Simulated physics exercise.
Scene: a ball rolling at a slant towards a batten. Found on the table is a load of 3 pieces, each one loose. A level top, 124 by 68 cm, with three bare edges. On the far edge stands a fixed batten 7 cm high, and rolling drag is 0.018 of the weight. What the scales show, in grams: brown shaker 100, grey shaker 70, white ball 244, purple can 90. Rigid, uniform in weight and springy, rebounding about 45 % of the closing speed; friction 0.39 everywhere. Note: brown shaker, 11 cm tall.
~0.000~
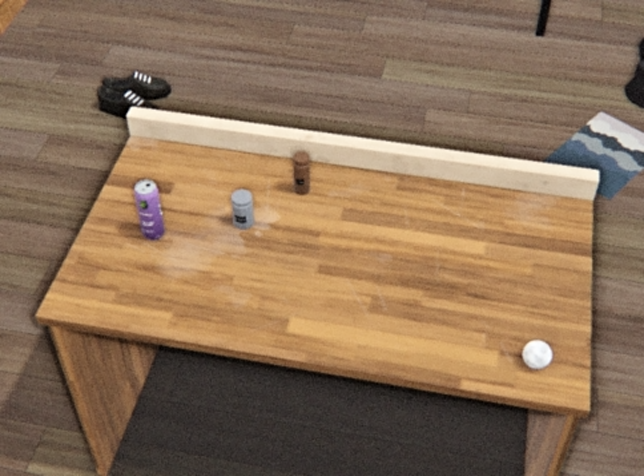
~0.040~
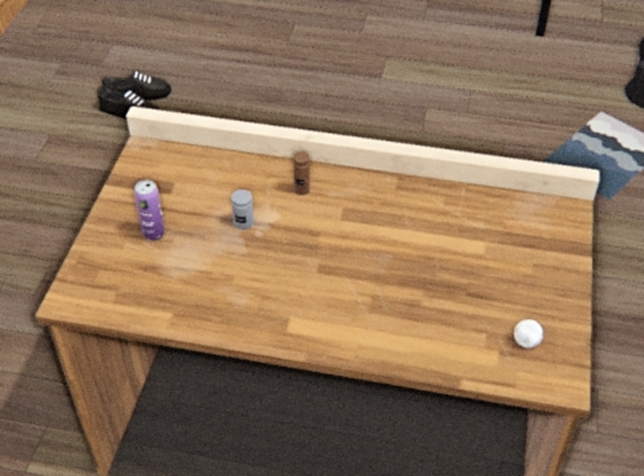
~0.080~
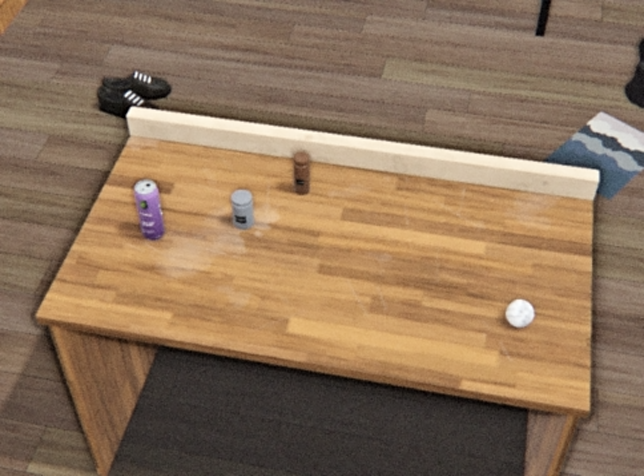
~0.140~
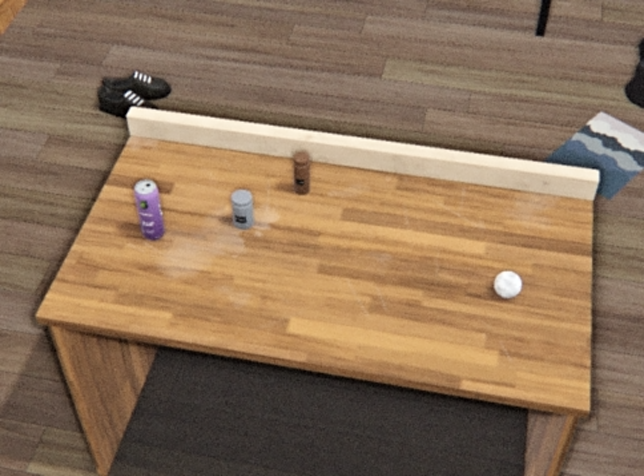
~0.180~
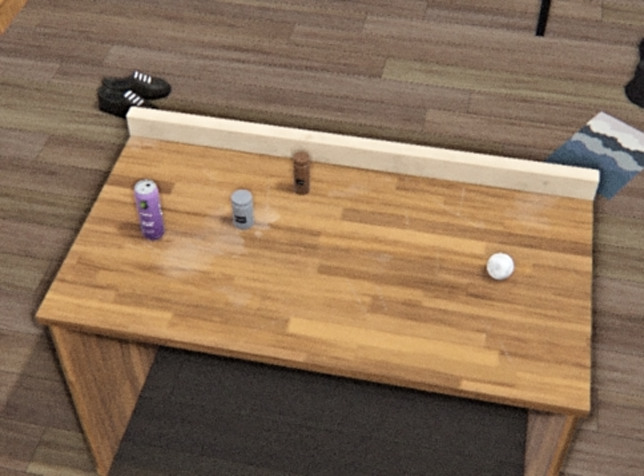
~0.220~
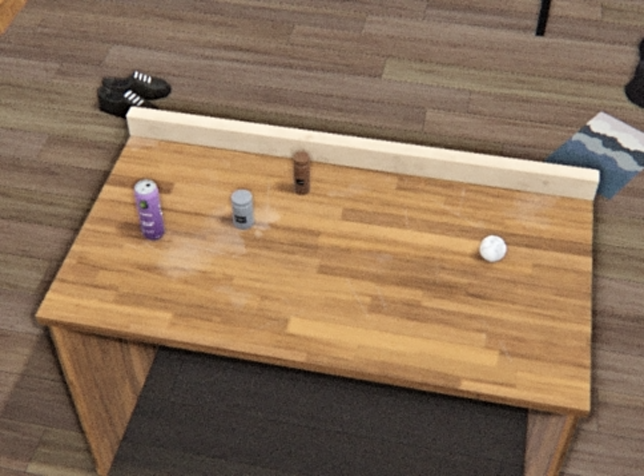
On a wooden table, a white ball rolls away from the front edge, drifting slightly left.
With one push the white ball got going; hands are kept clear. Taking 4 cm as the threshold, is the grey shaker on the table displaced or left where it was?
Left in place.
After 0.42 s, white ball near (459, 184).
After 0.92 s, white ball near (382, 210).
After 1.62 s, white ball near (290, 237).
After 2.52 s, white ball near (201, 263).
In the end (3.5 s), all 3 under 4 cm from the start. At the end, from the last picture's camera, grey shaker near (243, 210).
